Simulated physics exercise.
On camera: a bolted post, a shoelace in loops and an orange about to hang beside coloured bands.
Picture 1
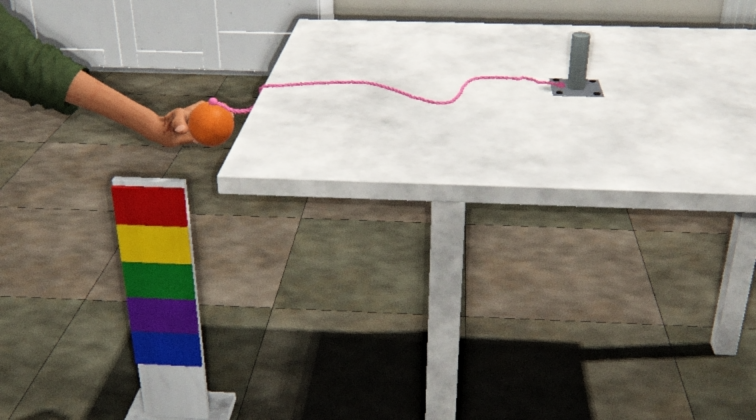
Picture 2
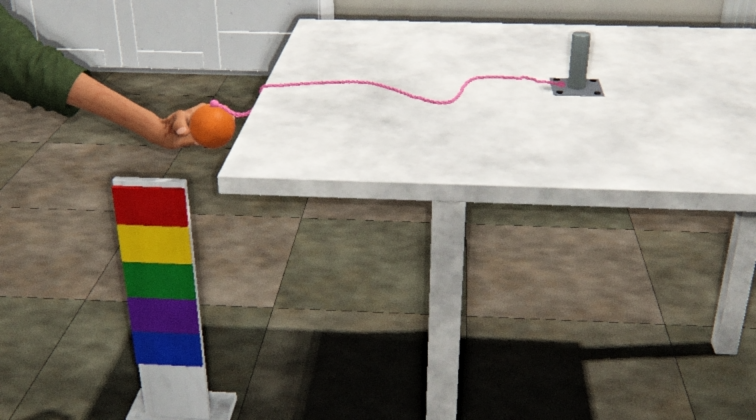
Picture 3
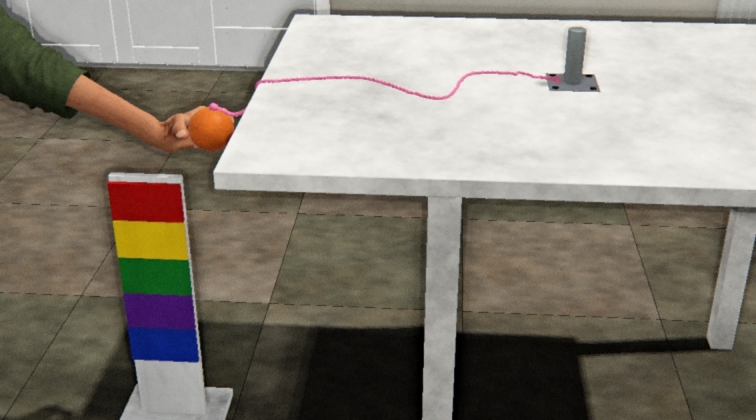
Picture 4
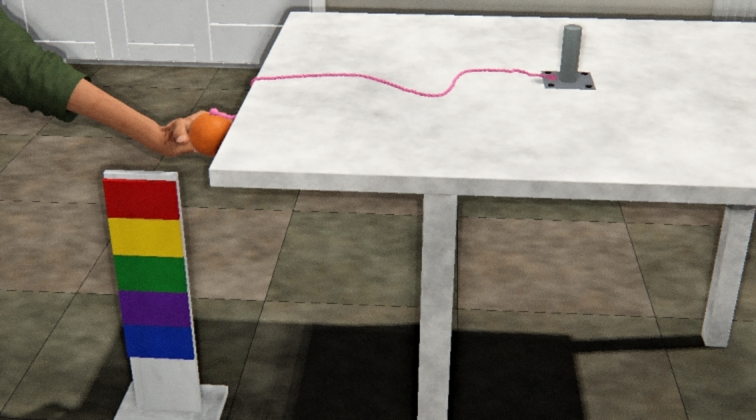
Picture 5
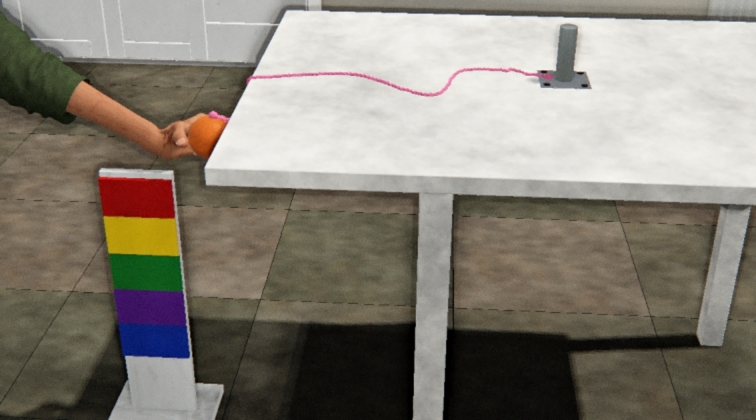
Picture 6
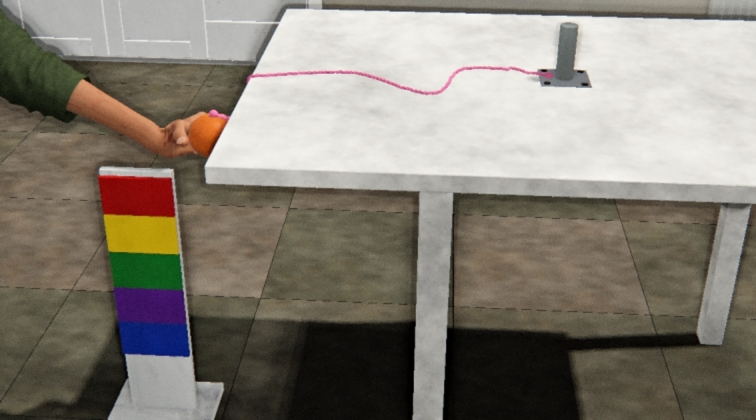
A hand held an orange tied to a pink string just off the table's left edge, above a board of coloured bands, and barely moved while the whole view shifted slightly.
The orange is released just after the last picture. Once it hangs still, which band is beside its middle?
Its middle rests at the yellow band.
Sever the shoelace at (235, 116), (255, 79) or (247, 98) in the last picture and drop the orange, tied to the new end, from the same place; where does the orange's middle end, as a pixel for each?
Try by try, around (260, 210), (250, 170) and (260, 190).
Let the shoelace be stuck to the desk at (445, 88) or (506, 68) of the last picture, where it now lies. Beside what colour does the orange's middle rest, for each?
Try by try: Red; yellow.
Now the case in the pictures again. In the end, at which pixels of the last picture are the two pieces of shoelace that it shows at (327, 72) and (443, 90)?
About (253, 80), and the other about (385, 73).
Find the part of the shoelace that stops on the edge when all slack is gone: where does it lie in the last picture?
The one at (334, 72).
A little later, orange near (278, 236); level with yellow.
Next, orange near (246, 226); level with yellow.
When it is over, orange near (258, 227); level with yellow. The yellow one.
